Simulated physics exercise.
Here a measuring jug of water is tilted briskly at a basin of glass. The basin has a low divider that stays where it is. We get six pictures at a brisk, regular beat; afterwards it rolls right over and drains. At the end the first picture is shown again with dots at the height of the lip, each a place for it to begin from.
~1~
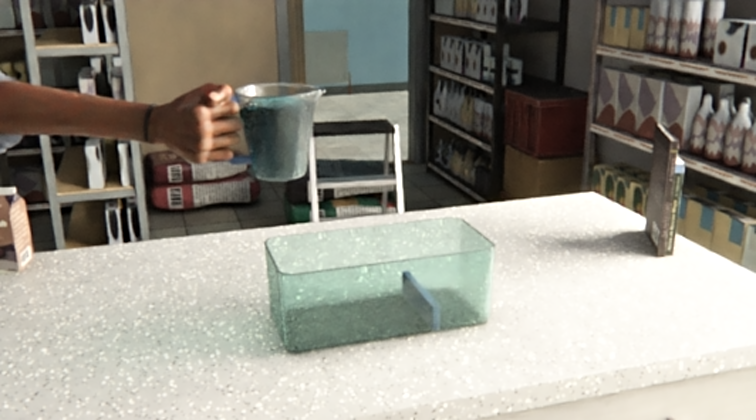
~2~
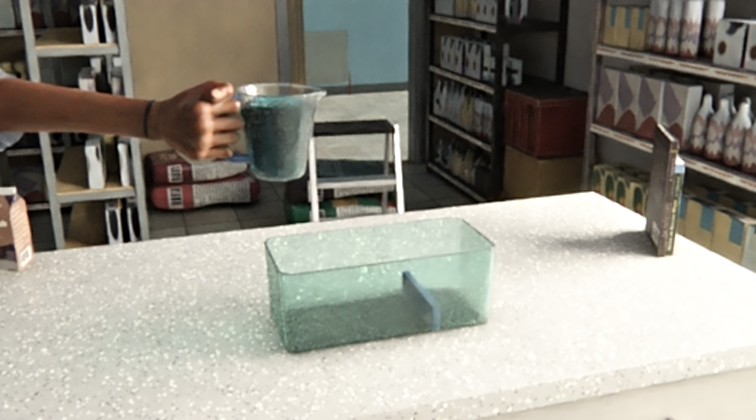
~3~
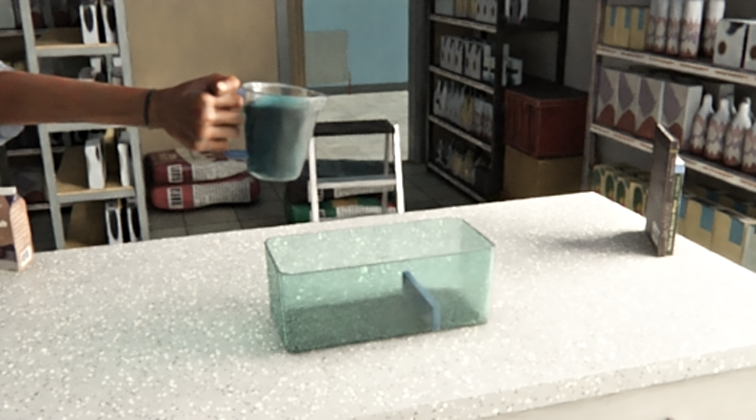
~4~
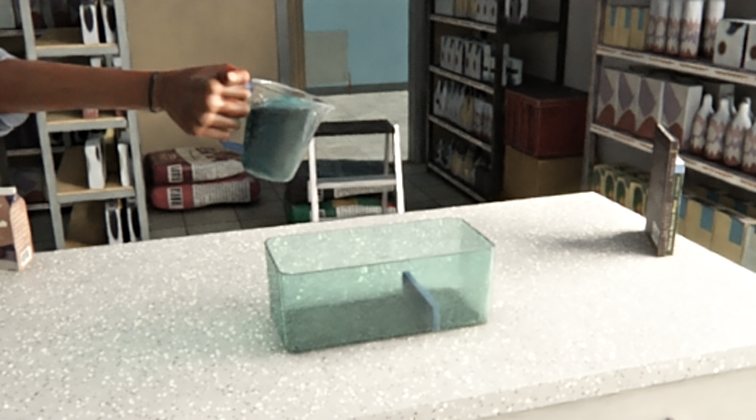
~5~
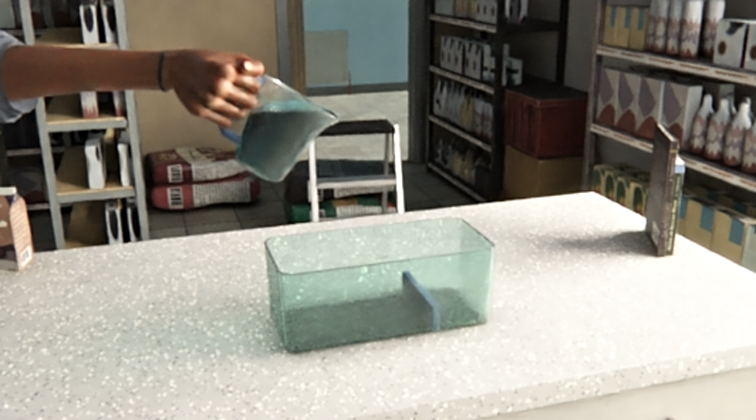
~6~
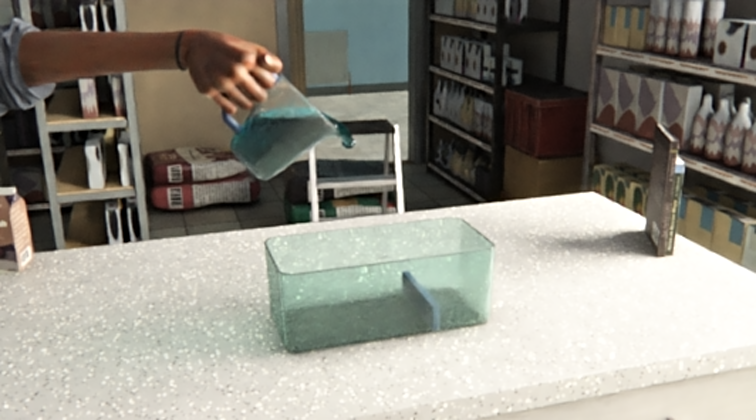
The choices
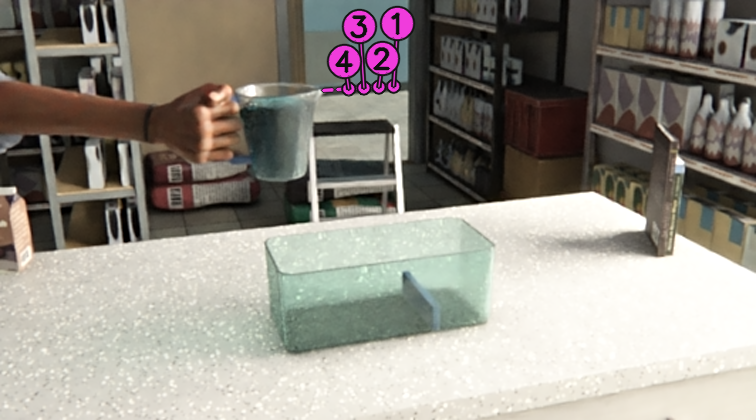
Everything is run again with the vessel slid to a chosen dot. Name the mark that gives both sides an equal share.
2.
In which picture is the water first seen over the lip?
In picture 5.
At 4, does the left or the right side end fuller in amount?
The left side.
On the marked copy, 1 at (393, 86); 2 at (378, 87); 3 at (363, 88); 4 at (348, 88).
If 1 is chosen, about 34 % ends left of the wall and 62 % right of it; 4 % is lost outside.
If 2 is chosen, about 54 % ends left of the wall and 43 % right of it.
If 3 is chosen, about 72 % ends left of the wall and 25 % right of it; 3 % is lost outside.
If 4 is chosen, about 86 % ends left of the wall and 10 % right of it; 4 % is lost outside.
